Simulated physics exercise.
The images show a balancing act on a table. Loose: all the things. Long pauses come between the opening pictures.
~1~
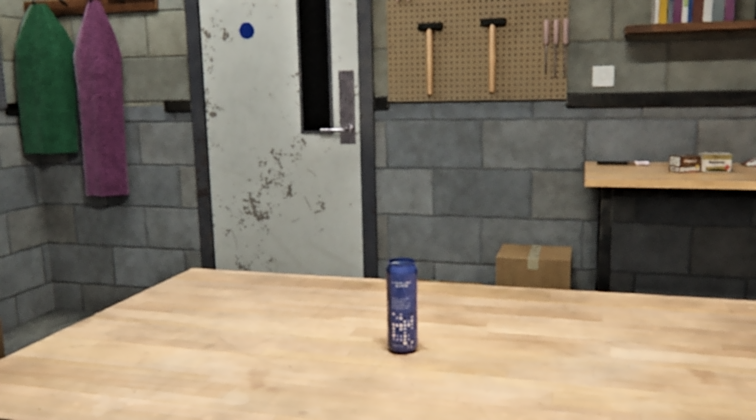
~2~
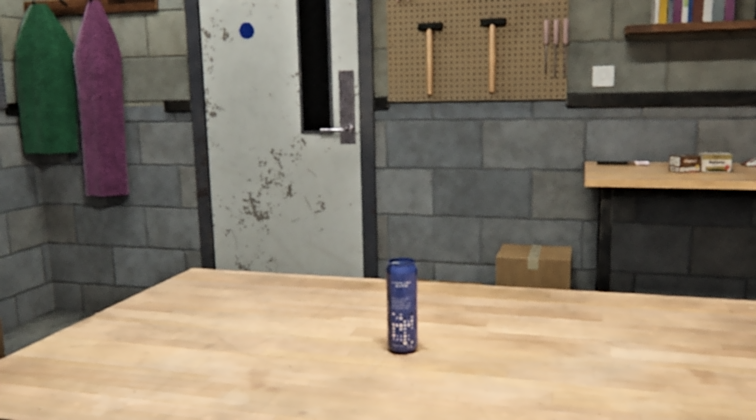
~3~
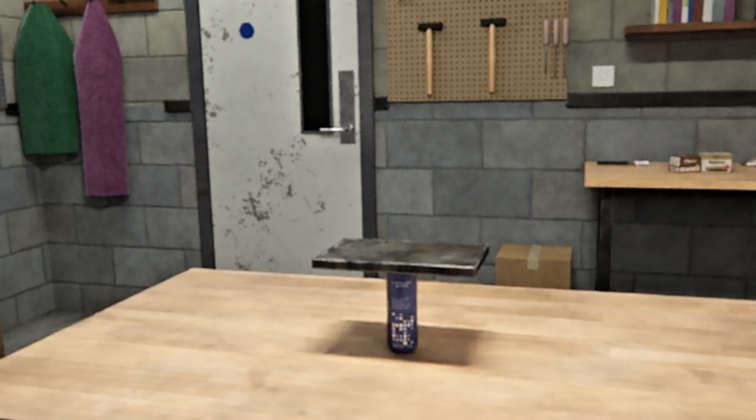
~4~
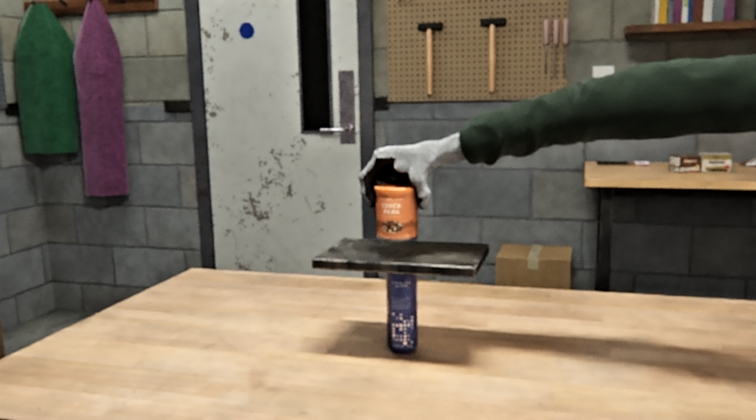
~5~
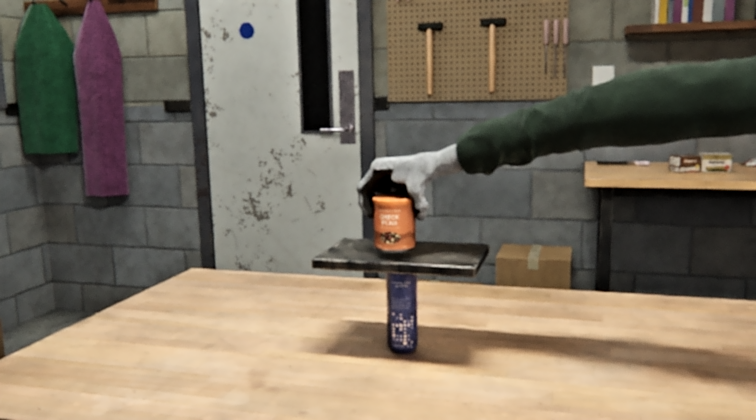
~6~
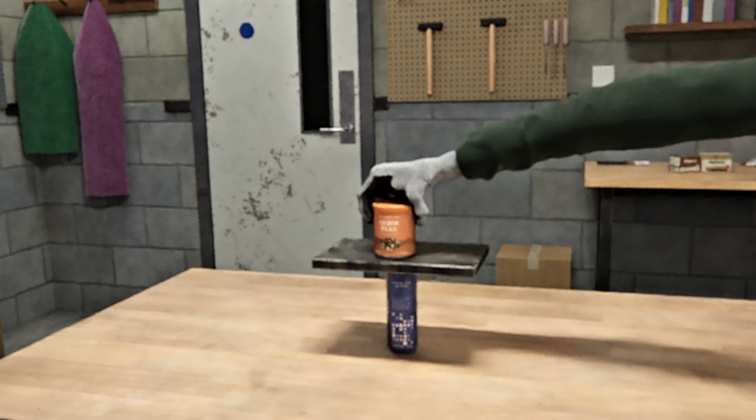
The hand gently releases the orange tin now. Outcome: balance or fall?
Balance.
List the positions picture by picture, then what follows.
In the first frame, the last thing is not in view yet; blue can (402, 306).
In the second frame, the last thing is not in view yet; blue can (402, 306).
In the third frame, the last thing is not in view yet; blue can (402, 306).
In the fourth frame, still above its spot; orange tin (397, 212); blue can (402, 306).
In the fifth frame, still above its spot; orange tin (394, 223); blue can (402, 306).
In the sixth frame, in place under the hand; orange tin (395, 229); blue can (402, 306).
Then, 0.50 s past the last view, nothing moves.
Then, 1.30 s past the last view, orange tin resting near (394, 230).
Finally, all 3 still in place. Final places as the last picture's camera would see them, orange tin near (394, 230). The stack holds.
